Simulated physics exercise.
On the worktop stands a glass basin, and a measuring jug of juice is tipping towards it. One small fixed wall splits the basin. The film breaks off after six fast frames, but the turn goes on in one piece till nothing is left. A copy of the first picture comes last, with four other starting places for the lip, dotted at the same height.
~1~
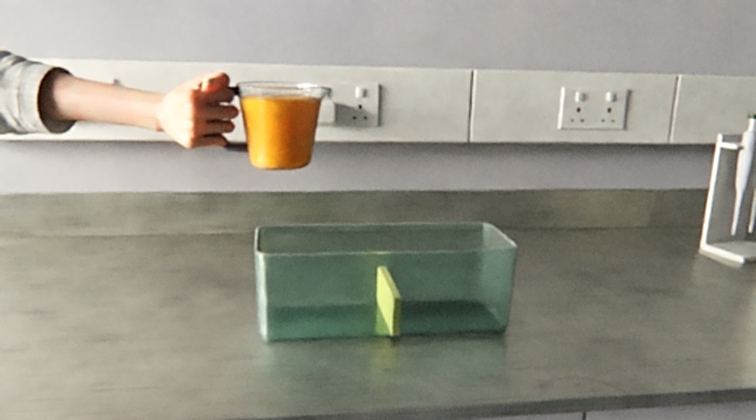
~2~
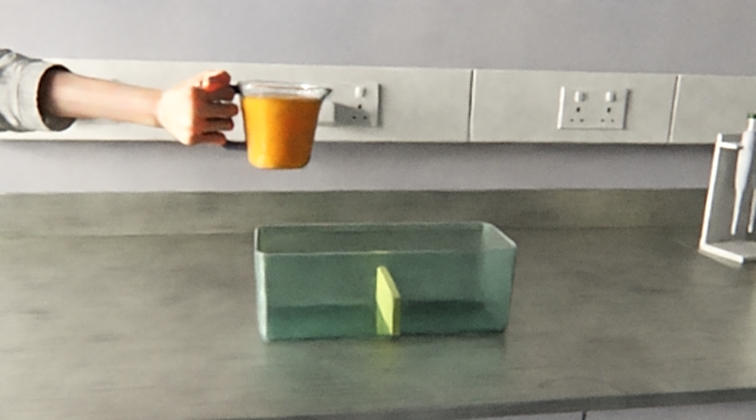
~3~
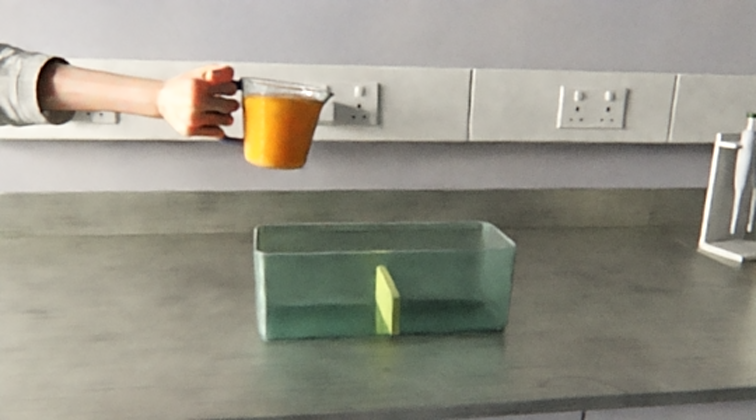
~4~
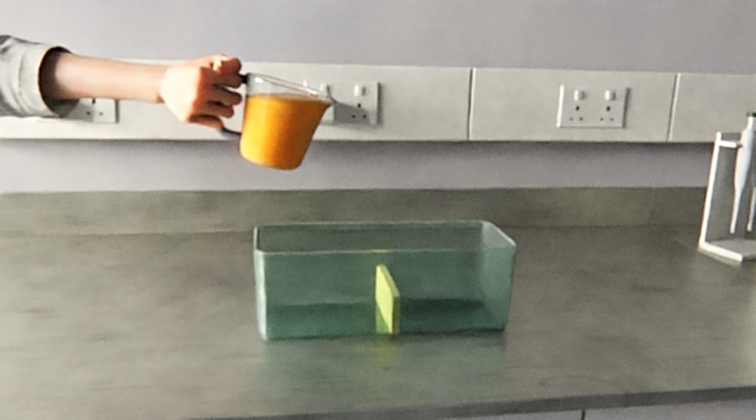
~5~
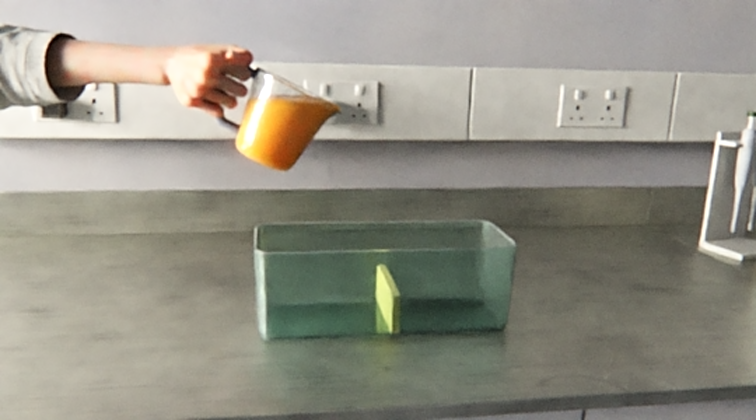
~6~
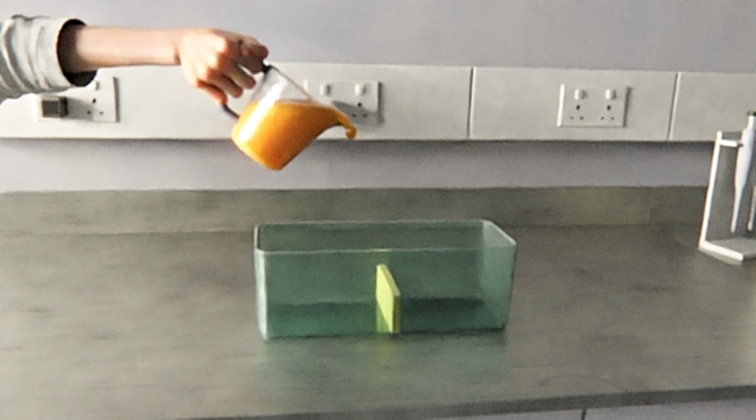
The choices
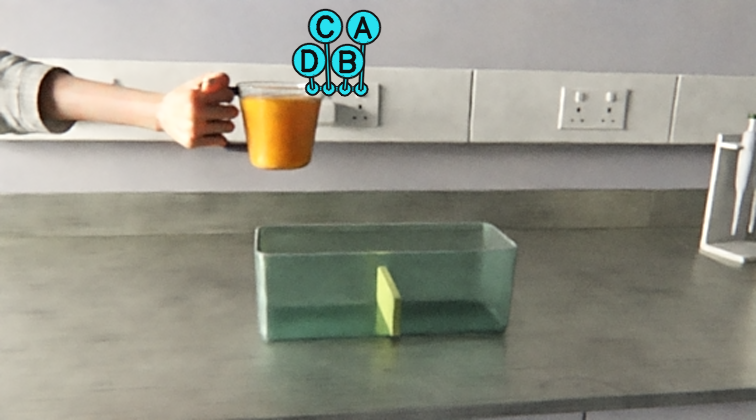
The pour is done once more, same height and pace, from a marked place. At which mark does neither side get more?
Dot B does it best.
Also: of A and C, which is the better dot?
That would be A.
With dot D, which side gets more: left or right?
The left one.
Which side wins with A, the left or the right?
More ends on the right.
In cyan, A at (360, 89); B at (344, 89); C at (328, 88); D at (312, 88).
With A, about 26 % ends left of the wall and 73 % right of it.
With B, about 54 % ends left of the wall and 44 % right of it.
With C, about 82 % ends left of the wall and 16 % right of it.
With D, about 94 % ends left of the wall and 4 % right of it.
